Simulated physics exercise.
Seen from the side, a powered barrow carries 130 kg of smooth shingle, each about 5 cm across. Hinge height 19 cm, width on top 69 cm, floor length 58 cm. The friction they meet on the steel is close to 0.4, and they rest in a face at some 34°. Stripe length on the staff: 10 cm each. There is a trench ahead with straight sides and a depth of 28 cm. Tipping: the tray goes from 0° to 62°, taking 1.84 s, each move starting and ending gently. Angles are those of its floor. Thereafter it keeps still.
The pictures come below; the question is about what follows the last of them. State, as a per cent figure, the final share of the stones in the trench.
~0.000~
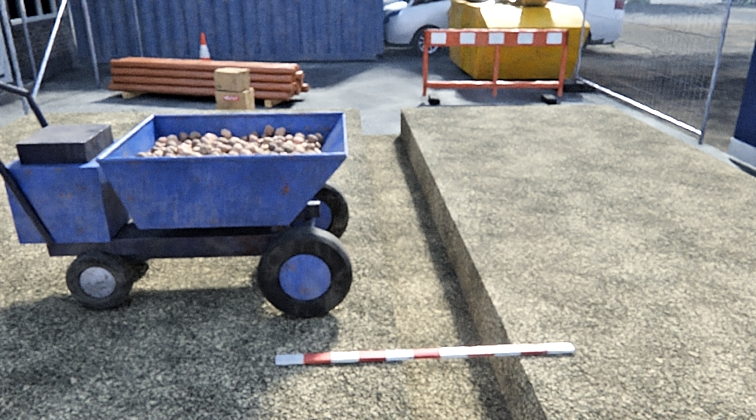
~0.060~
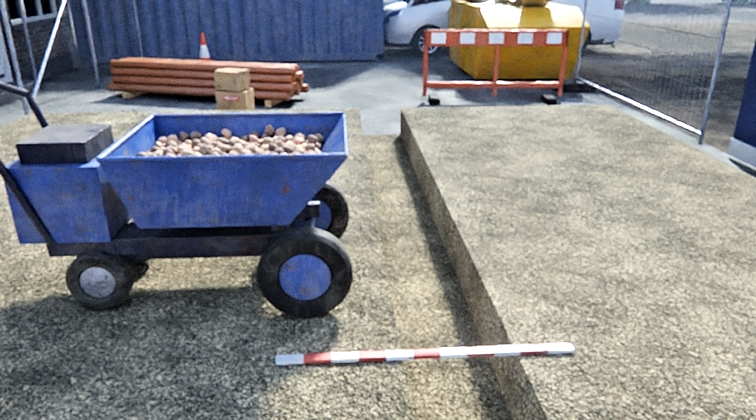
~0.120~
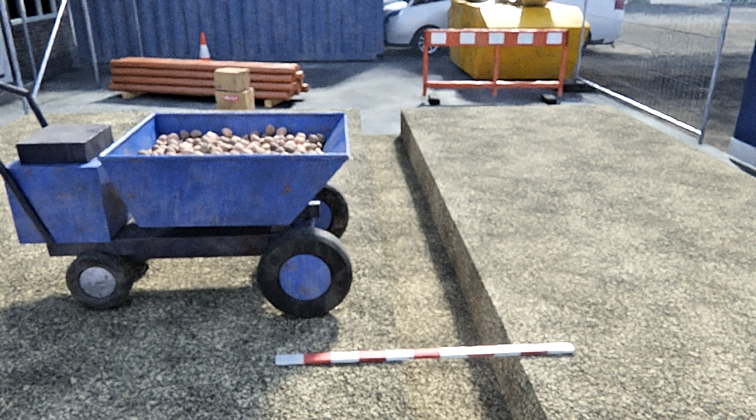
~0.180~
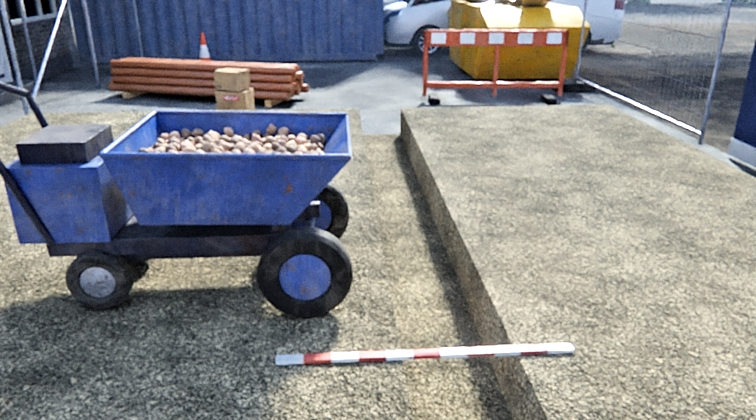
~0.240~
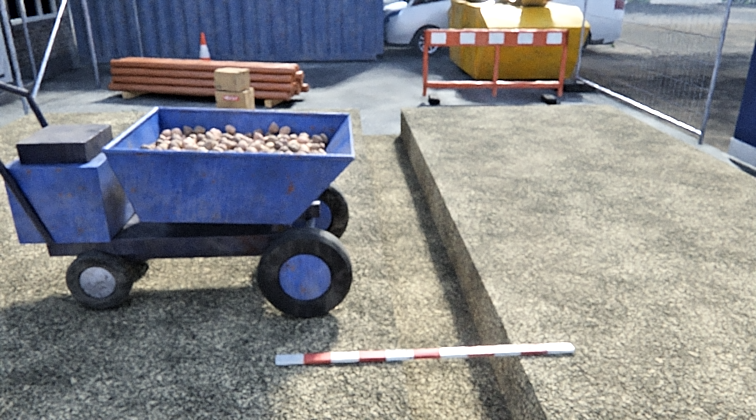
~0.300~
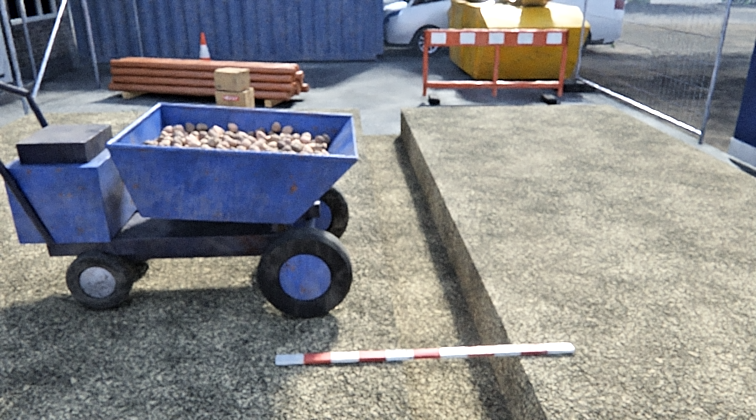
The final share is about 82 per cent.
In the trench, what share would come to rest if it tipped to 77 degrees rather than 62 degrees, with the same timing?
Roughly 75 percent.
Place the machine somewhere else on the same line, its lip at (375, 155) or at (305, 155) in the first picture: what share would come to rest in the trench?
I'd expect some 55 per cent, then some 100.
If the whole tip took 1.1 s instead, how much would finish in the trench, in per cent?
Close to 70 percent, then.
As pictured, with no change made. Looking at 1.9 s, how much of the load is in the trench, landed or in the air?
By then, around 30 percent.
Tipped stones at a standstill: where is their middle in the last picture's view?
Centre estimate: Around (451, 307).
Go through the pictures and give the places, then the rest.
In the first frame, the tray is at 0°, its lip at (347, 156); the top of the load is at (227, 143).
In the second frame, the tray is at 0°, its lip at (347, 156); the top of the load is at (227, 143); the stones move at 0.1 m/s on average.
In the third frame, the tray is at 1°, its lip at (349, 156); the top of the load is at (220, 143); the stones move at 0.1 m/s on average.
In the fourth frame, the tray is at 2°, its lip at (351, 157); the top of the load is at (203, 141); the stones move at 0.2 m/s on average.
In the fifth frame, the tray is at 3°, its lip at (354, 158); the top of the load is at (193, 141); the stones move at 0.2 m/s on average.
In the sixth frame, the tray is at 4°, its lip at (357, 159); the top of the load is at (195, 139); the stones move at 0.2 m/s on average.
After 1.4 s the floor is at 52°; 100 % in the tray; the foremost stones are at (416, 201).
After 1.9 s the floor is at 62°; 61 % in the tray, 31 % in the trench, 8 % past the trench; the foremost stones are at (524, 268).
After 2.3 s the floor is at 62°; 35 % in the tray, 47 % in the trench, 18 % past the trench; the foremost stones are at (588, 267).
After 4.2 s the floor is at 62°; 0 % in the tray, 82 % in the trench, 18 % past the trench; the foremost stones are at (640, 275).
